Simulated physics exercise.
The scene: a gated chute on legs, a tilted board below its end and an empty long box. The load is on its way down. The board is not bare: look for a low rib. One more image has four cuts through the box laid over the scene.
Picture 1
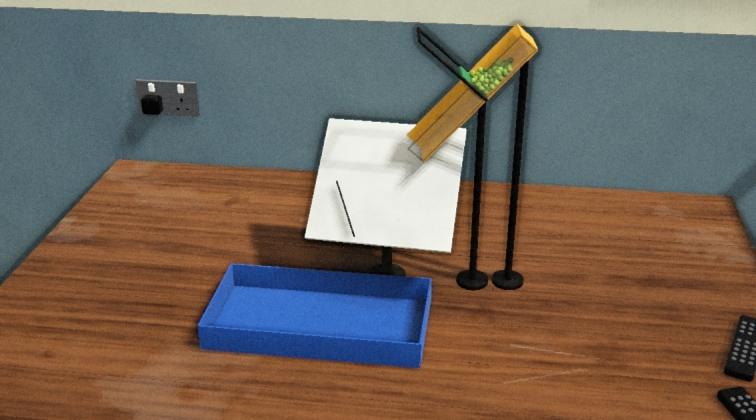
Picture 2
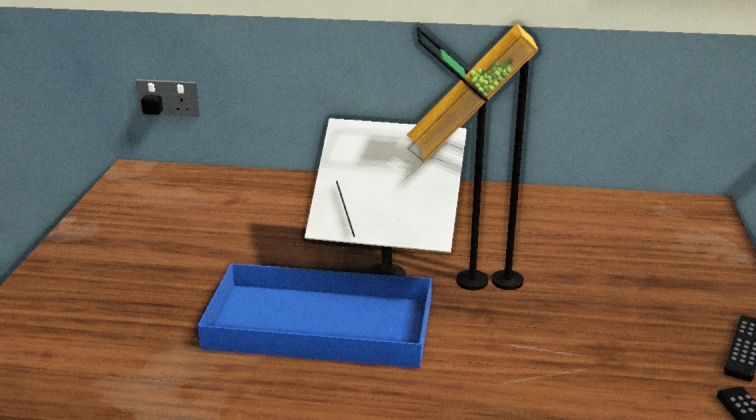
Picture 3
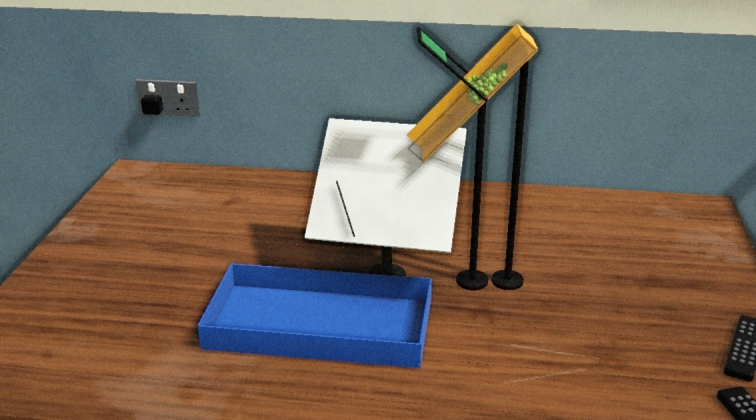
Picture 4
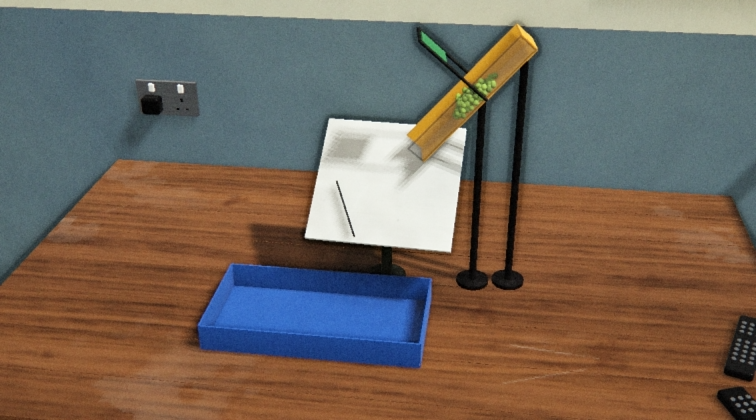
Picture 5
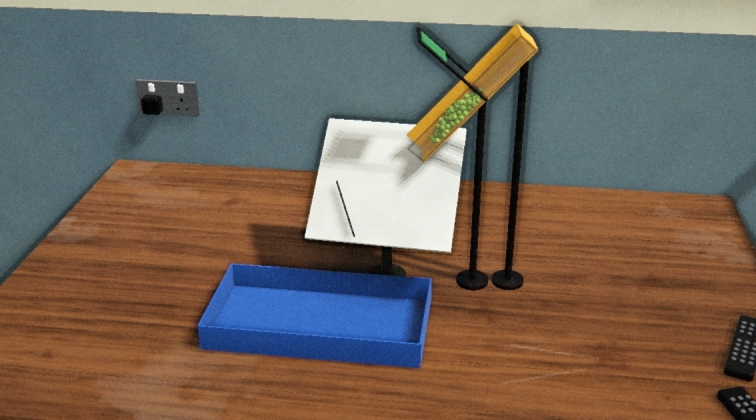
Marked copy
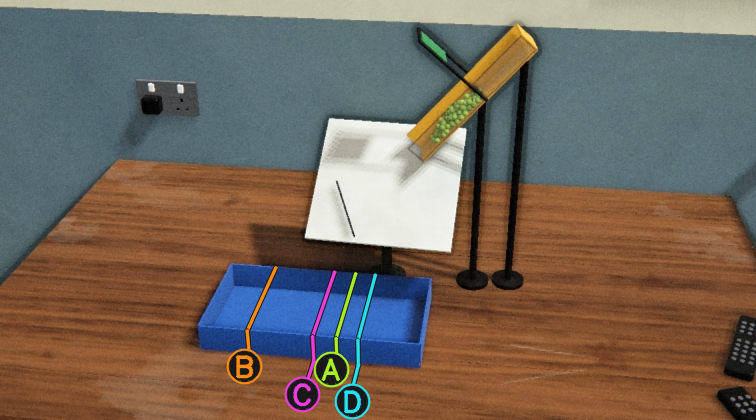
The footage shows small green pieces resembling peas behind a gate in a steep wooden chute above a tilted white board and a blue box; the green gate slides up and leftward, and the pieces move down the chute.
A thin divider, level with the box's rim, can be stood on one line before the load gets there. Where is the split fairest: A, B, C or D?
Take D.
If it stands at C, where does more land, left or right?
The right side.
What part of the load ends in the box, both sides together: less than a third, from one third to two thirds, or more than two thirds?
It is more than two thirds.
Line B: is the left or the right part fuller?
More lands on the right.
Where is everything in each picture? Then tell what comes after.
Load behind the gate (486, 75), dried peas; lip of the chute (422, 155), sloping steeply, in the first picture.
Middle of the board (387, 182), tilted fairly steeply; middle of its low edge (376, 244); of its high edge (397, 123), in the second picture.
Front corners of the box (198, 326) and (420, 344), empty; front of the load (471, 95), in the third picture.
Middle of the load (469, 97); its front (455, 115), roughly a third of the way to the lip; rib from (336, 180) to (353, 233), in the fourth picture.
Middle of the load (457, 116); its front (432, 138), the larger part of the way to the lip, in the fifth picture.
On the marked copy, line A crosses the front rim at (336, 337); line B crosses the front rim at (247, 330); line C crosses the front rim at (312, 335); line D crosses the front rim at (358, 339).
For line A, of what is caught, about a tenth on the left of the divider, almost all on the right.
For line B, of what is caught, not one piece on the left of the divider, every piece on the right.
For line C, of what is caught, just a few on the left of the divider, almost all on the right.
For line D, of what is caught, roughly half on the left of the divider, roughly half on the right.
